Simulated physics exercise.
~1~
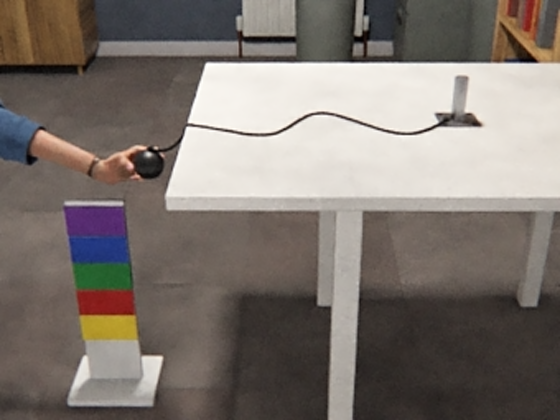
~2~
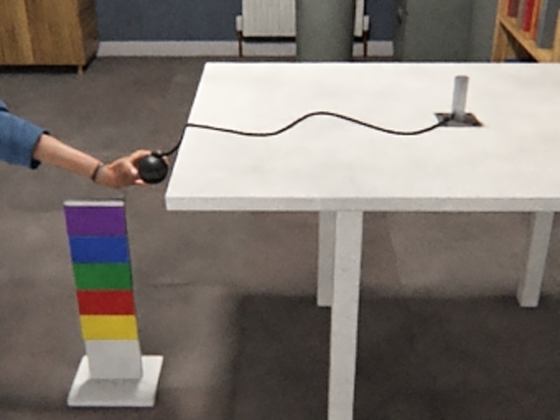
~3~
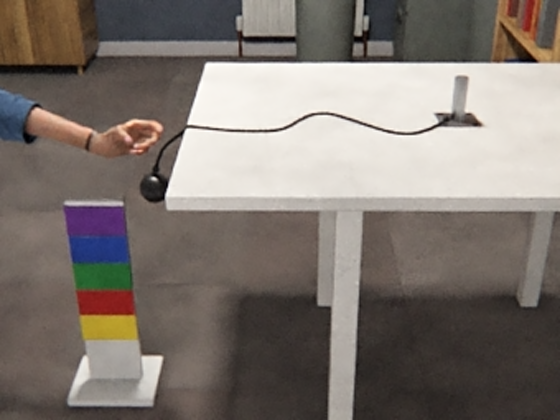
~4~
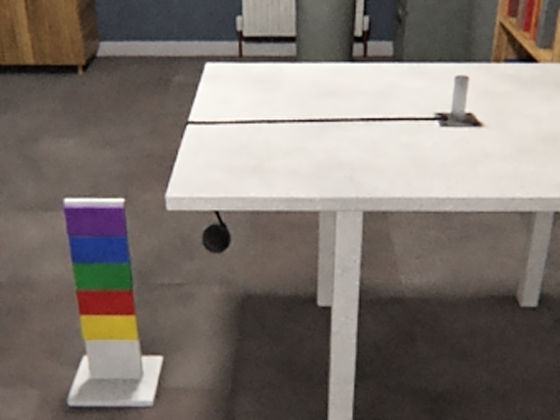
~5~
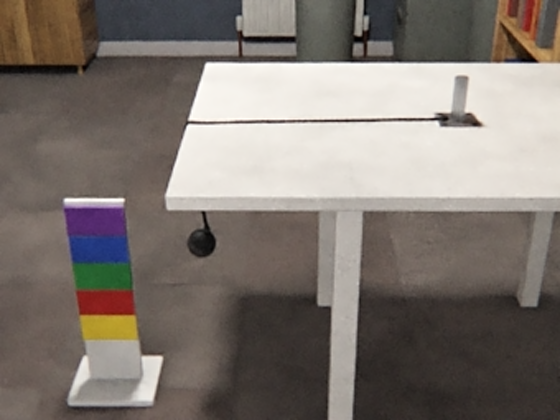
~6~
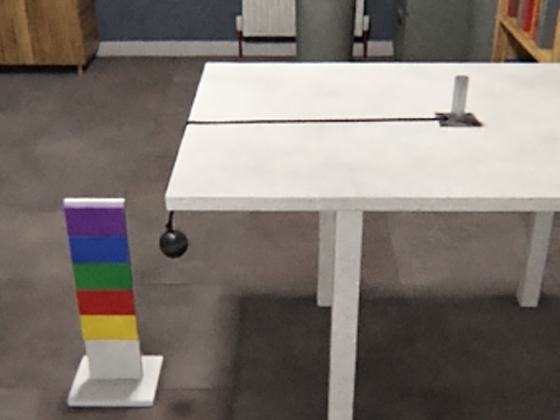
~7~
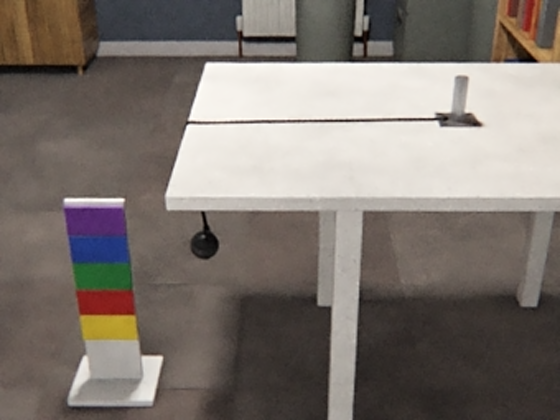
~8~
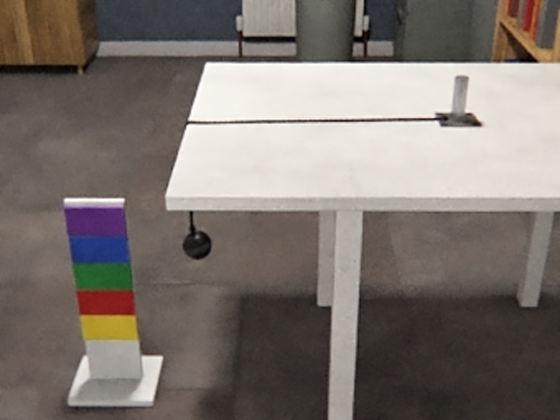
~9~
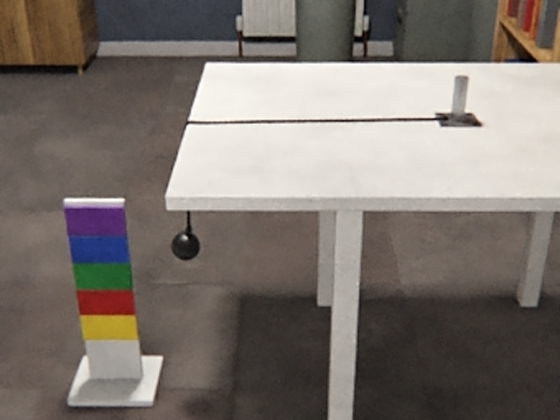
In this clip, a hand beside a white desk lets go of a black ball tied by a cord to a post and draws back. The ball drops, the cord pulls straight, and the ball swings below the edge, ending level with the blue band of a colour scale.
